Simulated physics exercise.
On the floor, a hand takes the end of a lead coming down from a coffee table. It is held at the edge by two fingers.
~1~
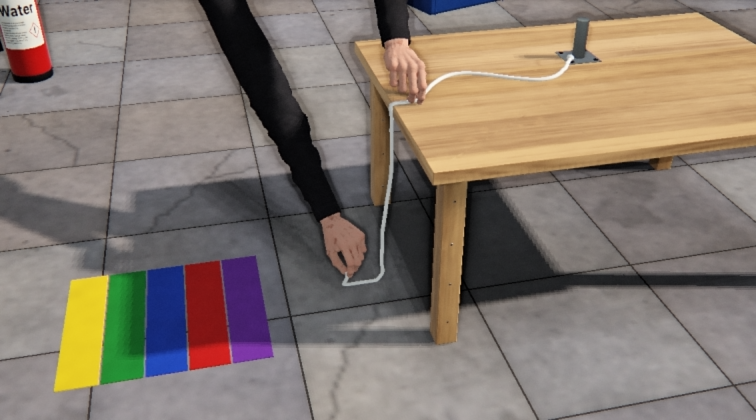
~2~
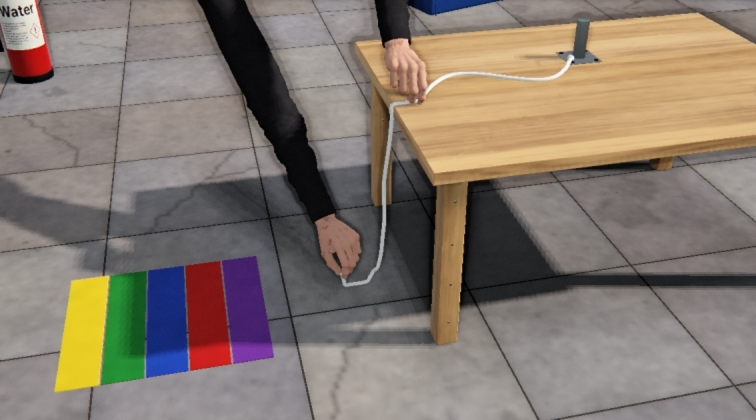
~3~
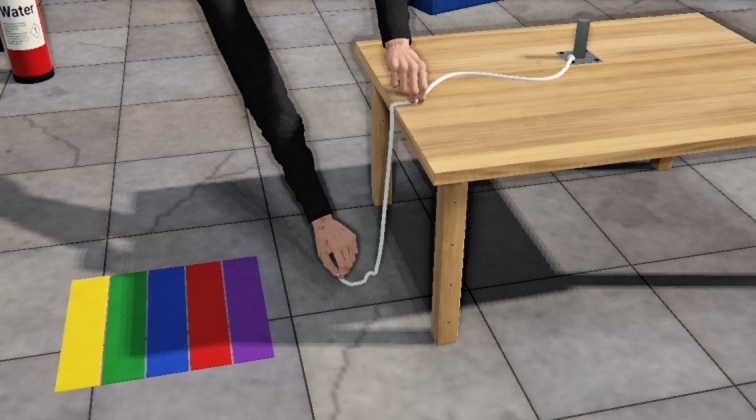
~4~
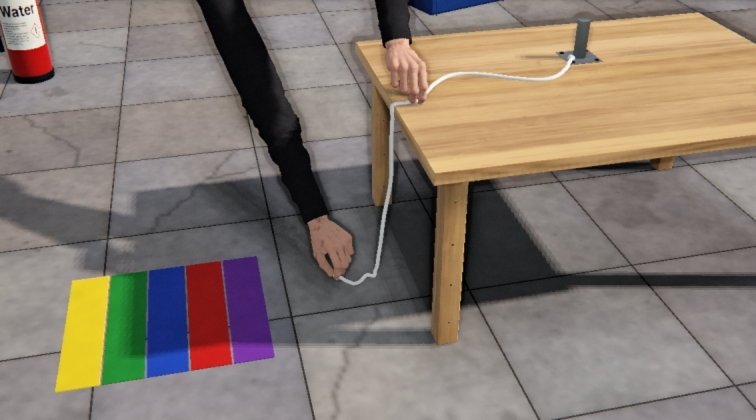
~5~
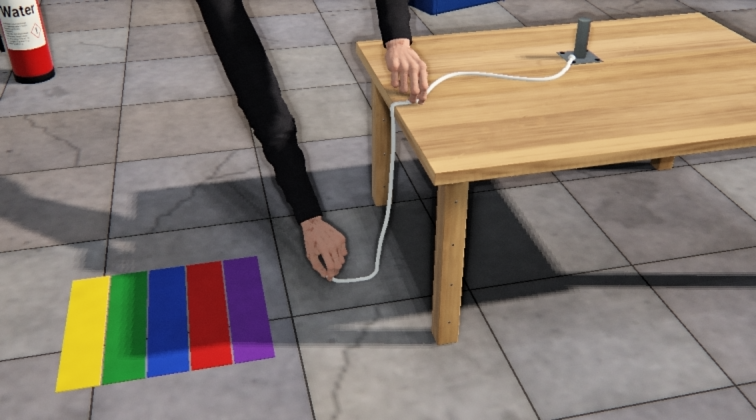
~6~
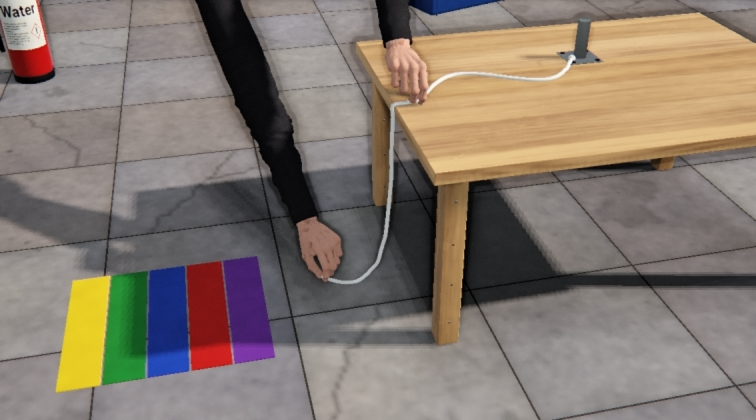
Hand near the floor drawing the end of a white cord slightly left while another hand holds it at a wooden table's edge.
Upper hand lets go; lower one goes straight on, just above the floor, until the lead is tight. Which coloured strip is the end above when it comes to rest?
The blue one.
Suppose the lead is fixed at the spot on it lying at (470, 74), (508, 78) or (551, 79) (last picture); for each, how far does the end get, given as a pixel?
For the three tries you'd see (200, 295), (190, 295) and (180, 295).
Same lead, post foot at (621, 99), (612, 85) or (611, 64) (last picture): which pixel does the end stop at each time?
First try about (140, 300), second about (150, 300), third about (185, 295).
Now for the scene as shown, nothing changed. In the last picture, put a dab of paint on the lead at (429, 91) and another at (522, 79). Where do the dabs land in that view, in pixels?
(389, 96) and (494, 73), approximately.
Early on, end near (231, 290); over purple.
Midway, end near (186, 296); over red.
At the end of the slack, end near (159, 300); over blue. Over blue.
